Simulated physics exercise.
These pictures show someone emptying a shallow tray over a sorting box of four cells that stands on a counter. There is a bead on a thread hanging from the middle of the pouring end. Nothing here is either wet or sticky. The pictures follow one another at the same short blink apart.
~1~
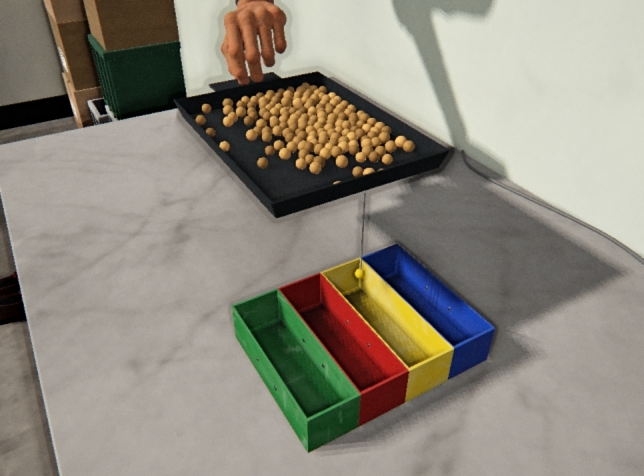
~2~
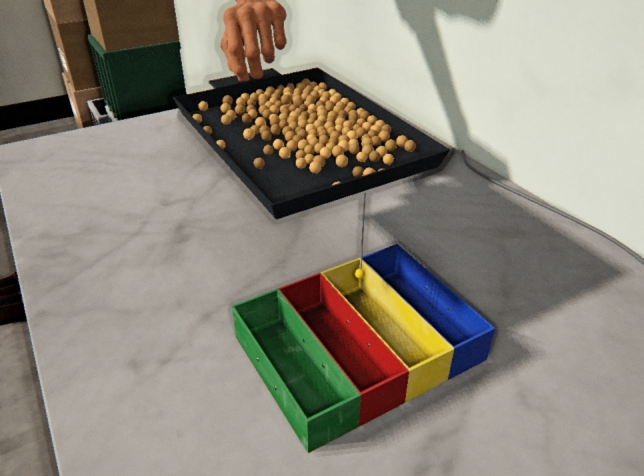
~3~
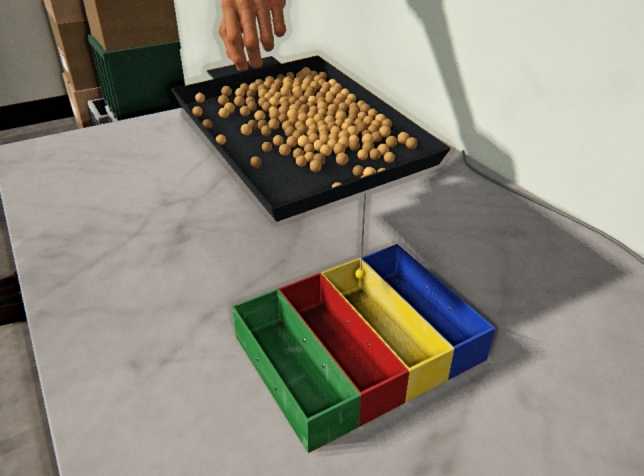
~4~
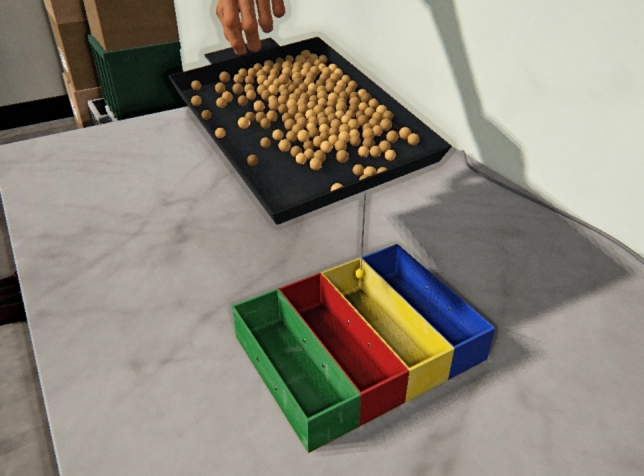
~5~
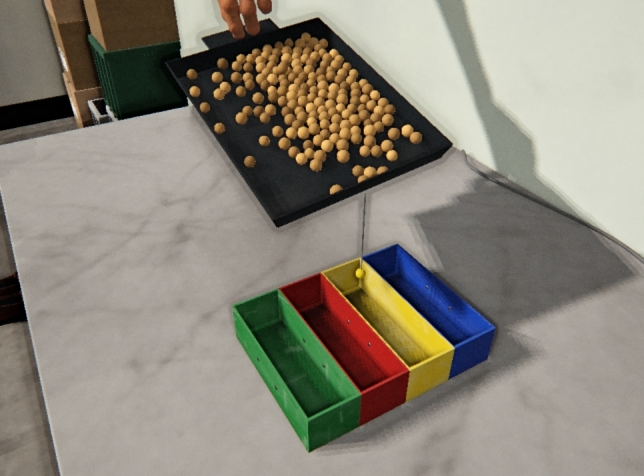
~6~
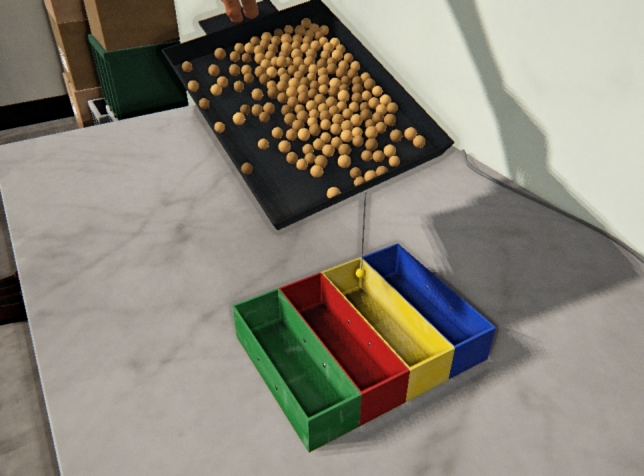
A hand raising the far end of a black tray of wooden beads, the beads shifting, above a four-coloured sorting box.
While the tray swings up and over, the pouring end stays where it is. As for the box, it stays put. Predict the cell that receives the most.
Most of it goes into the green cell.
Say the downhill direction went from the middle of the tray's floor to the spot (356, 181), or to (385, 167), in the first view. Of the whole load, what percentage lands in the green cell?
Respectively close to 10 and 0 in a hundred.
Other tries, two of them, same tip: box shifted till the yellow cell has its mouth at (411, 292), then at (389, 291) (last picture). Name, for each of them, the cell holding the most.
The first try: The green one. The second: The cell in green.
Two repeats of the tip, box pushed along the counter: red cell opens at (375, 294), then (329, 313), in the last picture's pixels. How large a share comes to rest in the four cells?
Close to 20 per cent, followed by close to 80 per cent.
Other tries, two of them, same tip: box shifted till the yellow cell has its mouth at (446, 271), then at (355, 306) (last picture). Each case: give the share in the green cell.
Close to 0 in a hundred, then close to 30 in a hundred.
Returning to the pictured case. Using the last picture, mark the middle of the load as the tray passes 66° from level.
Roughly (307, 235).
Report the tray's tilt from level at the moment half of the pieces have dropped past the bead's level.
Somewhere near 80 degrees, I'd say.
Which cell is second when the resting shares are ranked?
It is red.
Soon after the last picture, tray tipped steeply; about half on the tray; a small part in the green cell; a small part in the red cell; about a quarter falling or outside the box.
A little later, tray tipped past a quarter turn; a stray few on the tray; about two thirds in the green cell; about a quarter in the red cell; a stray few in the yellow cell; a small part falling or outside the box.
Later still, tray tipped past a quarter turn; about two thirds in the green cell; about a quarter in the red cell; a stray few in the yellow cell; a small part falling or outside the box.
At rest, tray tipped past a quarter turn; about two thirds in the green cell; about a quarter in the red cell; a stray few in the yellow cell; none in the blue cell; a small part outside the box.
